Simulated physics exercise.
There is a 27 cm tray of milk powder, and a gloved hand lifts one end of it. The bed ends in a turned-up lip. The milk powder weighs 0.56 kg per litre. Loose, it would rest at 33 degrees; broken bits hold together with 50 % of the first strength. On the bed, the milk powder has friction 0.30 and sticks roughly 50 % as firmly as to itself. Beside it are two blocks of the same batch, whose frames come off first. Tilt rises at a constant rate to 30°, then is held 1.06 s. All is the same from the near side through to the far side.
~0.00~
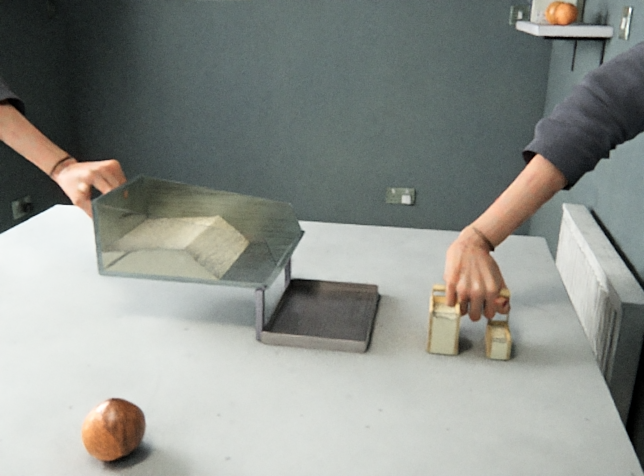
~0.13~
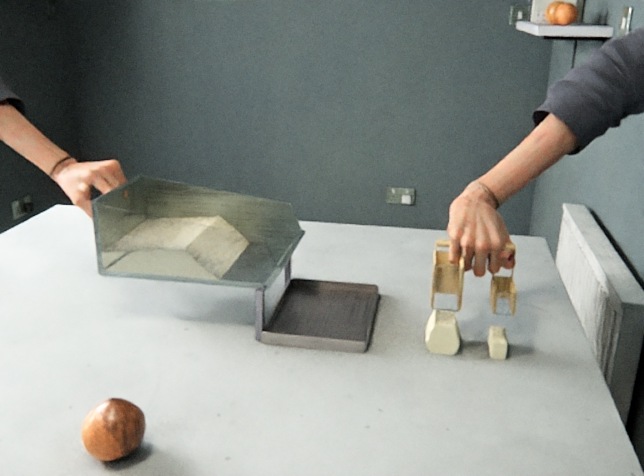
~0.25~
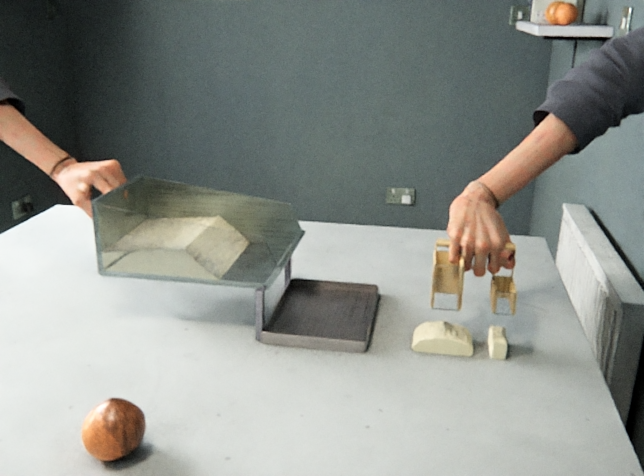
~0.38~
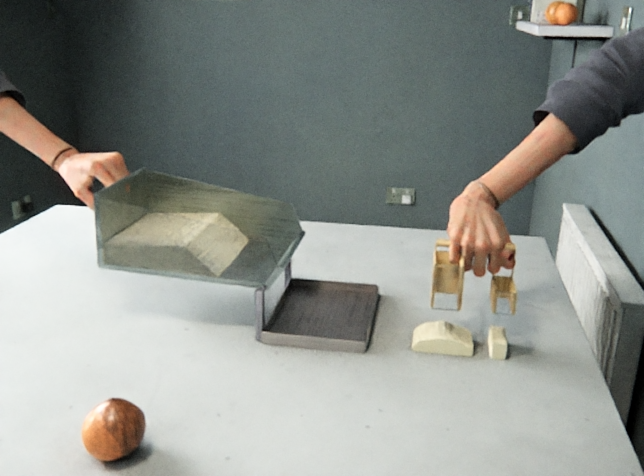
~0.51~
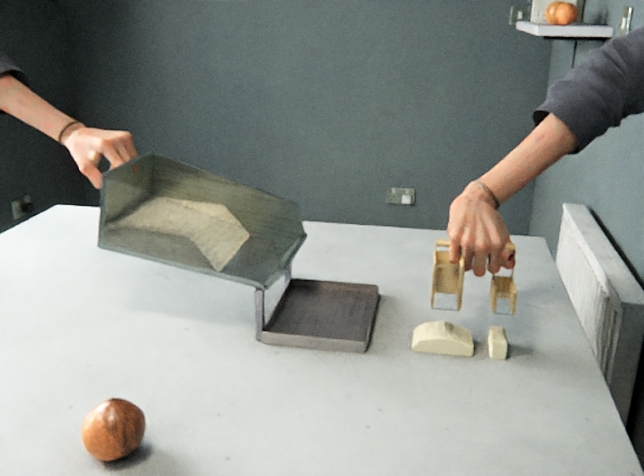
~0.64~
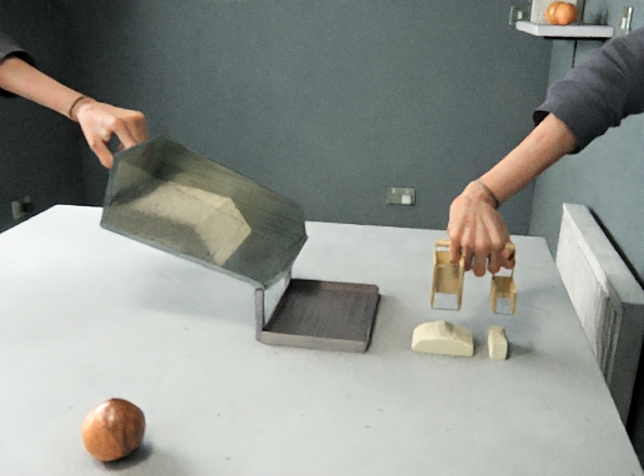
A hand uncovers two blocks, the taller slumps, then another hand tilts a tray of powder.
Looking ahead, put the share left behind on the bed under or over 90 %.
I reckon the share left on the bed lands south of 90 percent.
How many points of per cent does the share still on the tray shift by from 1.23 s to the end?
Roughly 10 per cent.
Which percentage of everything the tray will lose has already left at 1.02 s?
Reading: Approx. 0 per cent.
After 0.81 s, the tilt is 27 degrees and 100 % is on the bed.
After 1.02 s, the tilt is 30 degrees and 100 % is on the bed.
After 1.23 s, the tilt is 30 degrees and 89 % is on the bed.
After 1.44 s, the tilt is 30 degrees and 79 % is on the bed.
After 1.97 s, at the end, the tilt is 30 degrees and 78 % is on the bed.
